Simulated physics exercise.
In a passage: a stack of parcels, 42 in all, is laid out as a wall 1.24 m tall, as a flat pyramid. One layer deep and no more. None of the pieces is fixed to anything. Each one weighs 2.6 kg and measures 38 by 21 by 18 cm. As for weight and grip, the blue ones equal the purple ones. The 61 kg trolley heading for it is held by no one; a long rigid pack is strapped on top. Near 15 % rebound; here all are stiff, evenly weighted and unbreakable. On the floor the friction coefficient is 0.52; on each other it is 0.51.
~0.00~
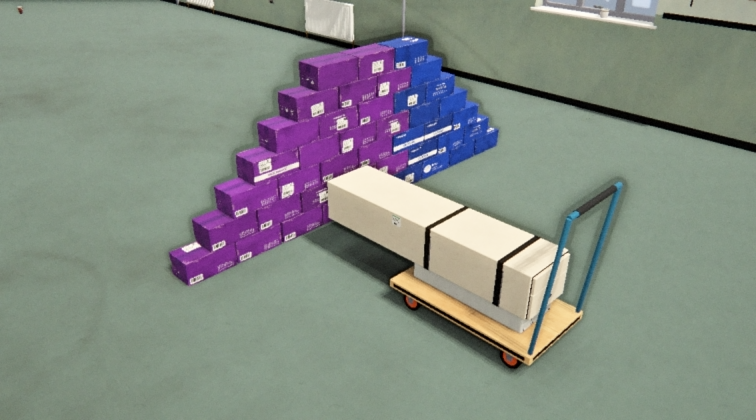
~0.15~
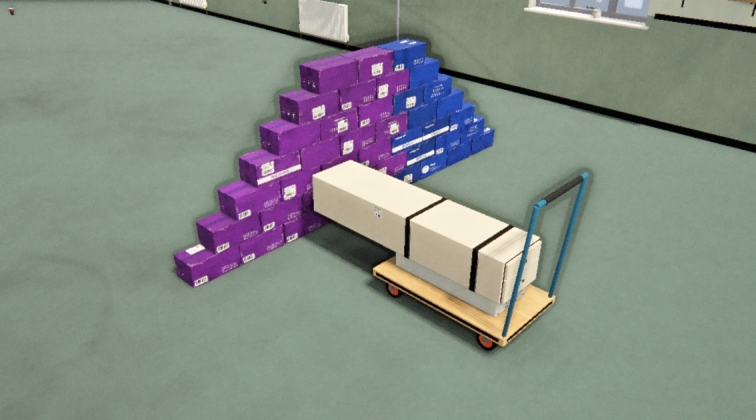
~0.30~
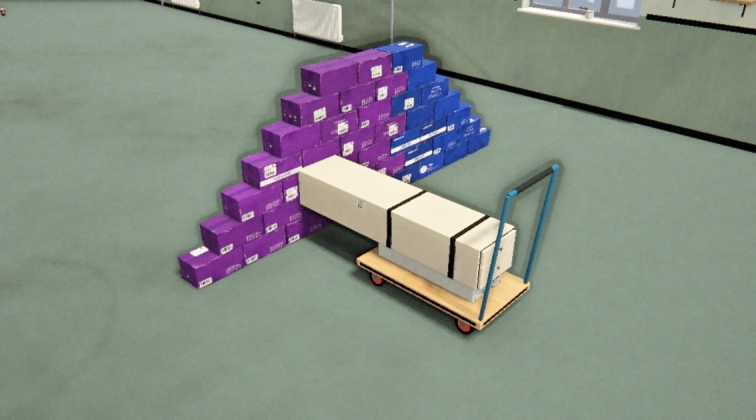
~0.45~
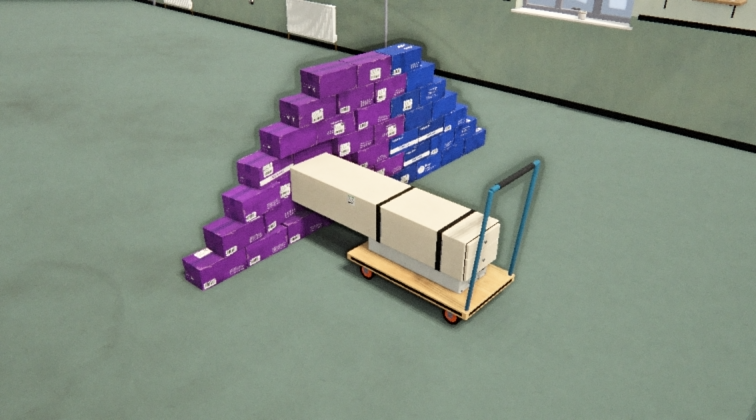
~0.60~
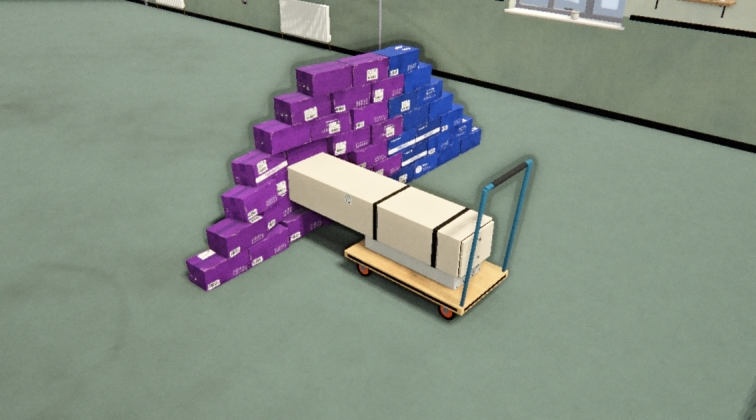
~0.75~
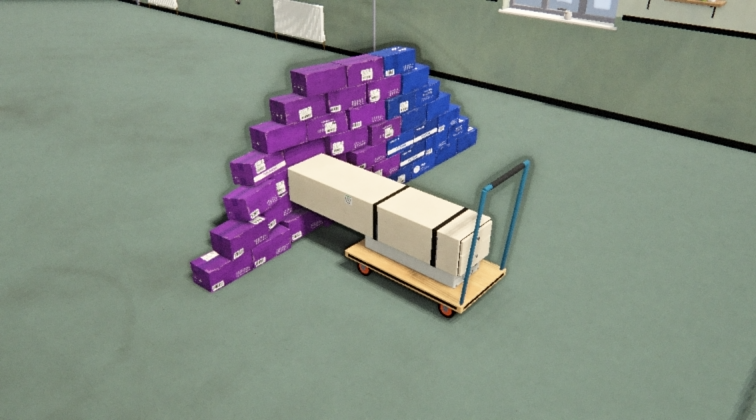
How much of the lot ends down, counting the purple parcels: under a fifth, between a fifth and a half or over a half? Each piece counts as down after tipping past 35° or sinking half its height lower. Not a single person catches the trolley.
Count: Past half of the pieces.
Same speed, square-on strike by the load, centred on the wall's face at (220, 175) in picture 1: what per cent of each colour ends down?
In that case you'd see blue at 0 per cent and purple at 0 per cent down.
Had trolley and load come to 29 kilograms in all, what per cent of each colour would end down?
Colour by colour that makes blue 0, purple 0 percent.
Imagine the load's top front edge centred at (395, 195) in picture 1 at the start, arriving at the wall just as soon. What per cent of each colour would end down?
Blue 0%, purple 30%.
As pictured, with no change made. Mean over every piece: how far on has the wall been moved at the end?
Averaged out, it's some 35 centimetres.
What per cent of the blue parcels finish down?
Blue: 10 per cent.
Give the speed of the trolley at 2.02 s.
Near 0.0 m/s.
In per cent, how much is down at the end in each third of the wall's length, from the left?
80 / 50 / 0 %, left to right.
After 1.26 s, load 16 cm past the wall's line, stopped; none of the 26 purple parcels down (0 of 42 in all colours); top purple parcel 22° from how it stood; top blue parcel 22° from how it stood.
After 1.58 s, load 16 cm past the wall's line, stopped; 17 of the 26 purple parcels down (18 of 42 in all colours); top purple parcel 48° from how it stood, 21 cm lower; top blue parcel 48° from how it stood, 7 cm lower.
After 2.02 s, load 16 cm past the wall's line, stopped; 17 of the 26 purple parcels down (18 of 42 in all colours); top purple parcel upside down; top blue parcel on its side.
In the end (3.9 s), load 16 cm past the wall's line, stopped; 17 of the 26 purple parcels down (18 of 42 in all colours); top purple parcel 1.06 m lower; top blue parcel upside down. That is 65 per cent. From the last view, middles, top purple parcel near (355, 114), top blue parcel near (384, 91).
